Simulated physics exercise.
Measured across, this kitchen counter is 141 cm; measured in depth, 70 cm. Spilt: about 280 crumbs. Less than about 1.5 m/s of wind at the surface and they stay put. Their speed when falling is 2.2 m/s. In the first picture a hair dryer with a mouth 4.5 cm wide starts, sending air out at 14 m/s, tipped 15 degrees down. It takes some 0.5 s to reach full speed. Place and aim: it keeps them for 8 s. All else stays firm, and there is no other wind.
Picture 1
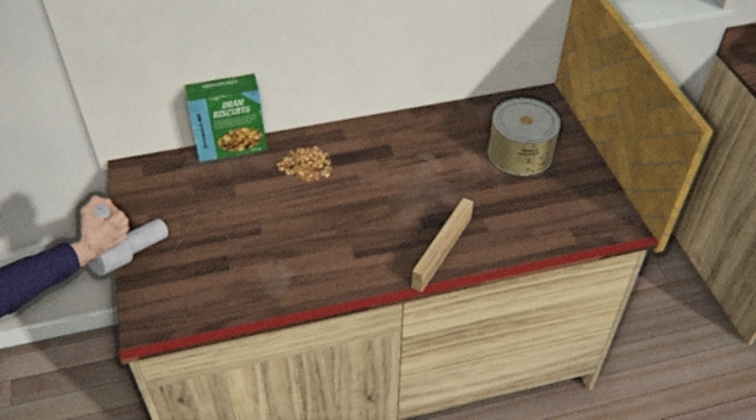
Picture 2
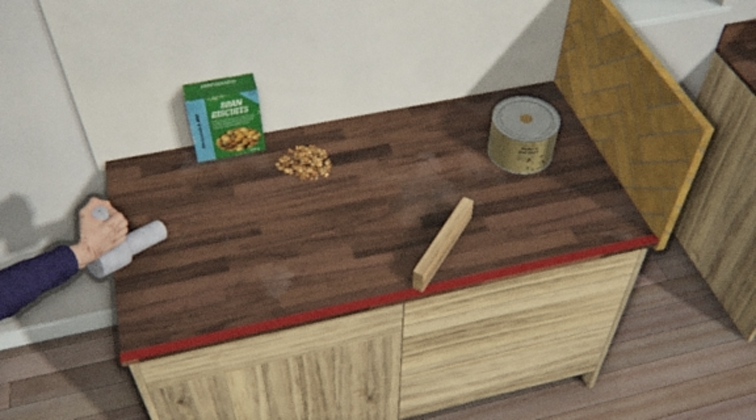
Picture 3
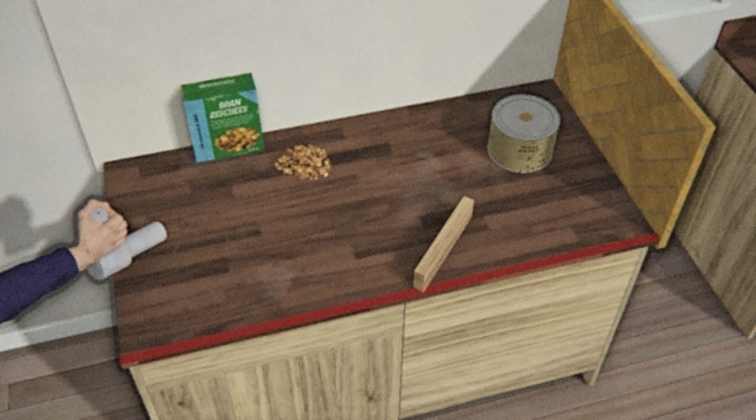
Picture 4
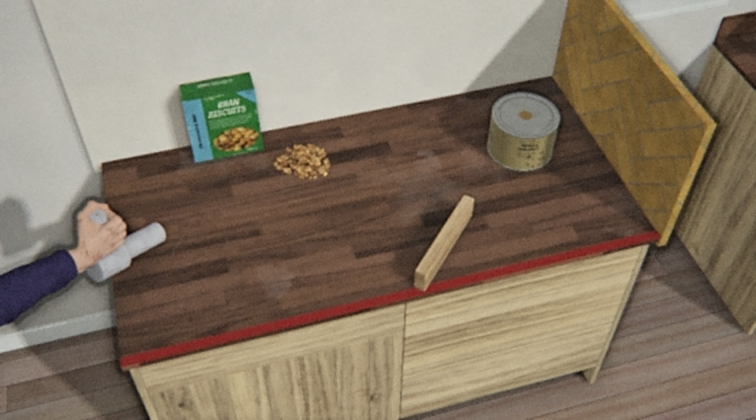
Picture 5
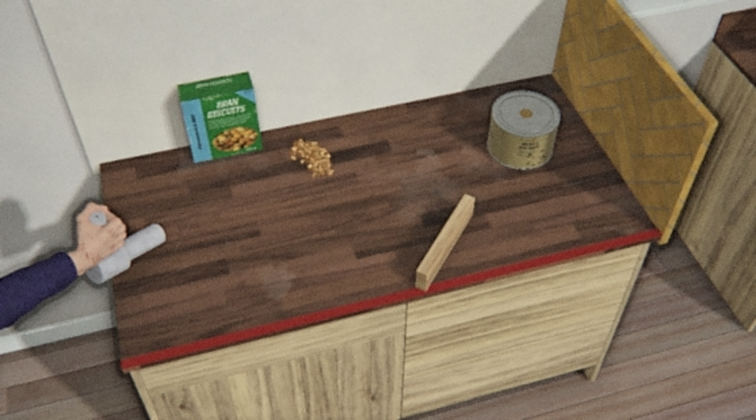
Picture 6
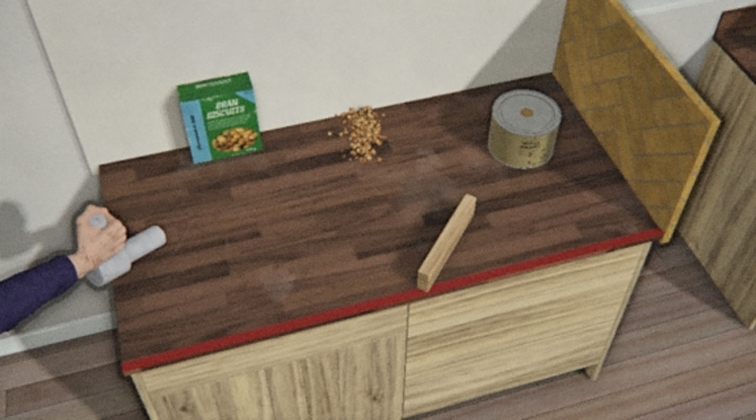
A dark wooden kitchen counter with a red front edge and pale cabinets is seen from above at an angle, the view almost still. A green and blue carton stands at the back left near a small heap of golden-brown crumbs, with a tin at right, a wood block in front, a yellow board upright at the right end, and a hand holding a grey hair dryer at left. The crumbs lie still, then shift and slide right, away from the dryer, spreading into a looser cluster.
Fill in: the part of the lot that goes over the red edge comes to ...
Over a quarter.
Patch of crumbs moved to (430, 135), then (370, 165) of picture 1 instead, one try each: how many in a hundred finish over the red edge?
About 60 and 50 in a hundred, in that order.
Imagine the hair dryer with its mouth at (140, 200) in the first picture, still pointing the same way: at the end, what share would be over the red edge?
My estimate is close to 60 percent.
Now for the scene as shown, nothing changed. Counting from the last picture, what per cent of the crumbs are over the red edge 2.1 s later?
The share is about 60 percent.
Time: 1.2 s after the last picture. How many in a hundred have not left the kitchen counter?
Estimate: Around 40 percent.
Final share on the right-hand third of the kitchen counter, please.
Roughly 30 %.
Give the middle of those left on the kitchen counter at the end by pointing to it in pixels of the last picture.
The middle sits near pixel (557, 45).
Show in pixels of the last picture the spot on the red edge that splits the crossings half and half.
Somewhere about (596, 252).
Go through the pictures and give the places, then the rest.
In the first picture, the middle of the crumbs is near (307, 165), none has stirred yet and the mouth of the hair dryer is at (161, 228).
In the second picture, the middle of the crumbs is near (306, 164), none has stirred yet and the red edge is centred on (407, 298).
In the third picture, the middle of the crumbs is near (306, 163), none has stirred yet, the top of a carton is at (218, 87) and the top of a board is at (445, 234).
In the fourth picture, the middle of the crumbs is near (305, 163) and none has stirred yet.
In the fifth picture, the middle of the crumbs is near (315, 158), the farthest in sight from the hair dryer is at (316, 144) and about 60 % have left their places.
In the sixth picture, the middle of the crumbs is near (364, 130), the farthest in sight from the hair dryer is at (383, 115) and all have left their places.
Then, 1.2 s after the last picture, 57 % are over the red edge; the middle of those still in play is near (553, 65); 71 % have settled or left.
Then, 2.1 s after the last picture, 64 % are over the red edge; the middle of those still in play is near (555, 53); 83 % have settled or left.
Then, 4.0 s after the last picture, 65 % are over the red edge; the middle of those still in play is near (555, 53); 86 % have settled or left.
Then, 7.6 s after the last picture, at the end, 68 % are over the red edge; the middle of those still in play is near (557, 45).
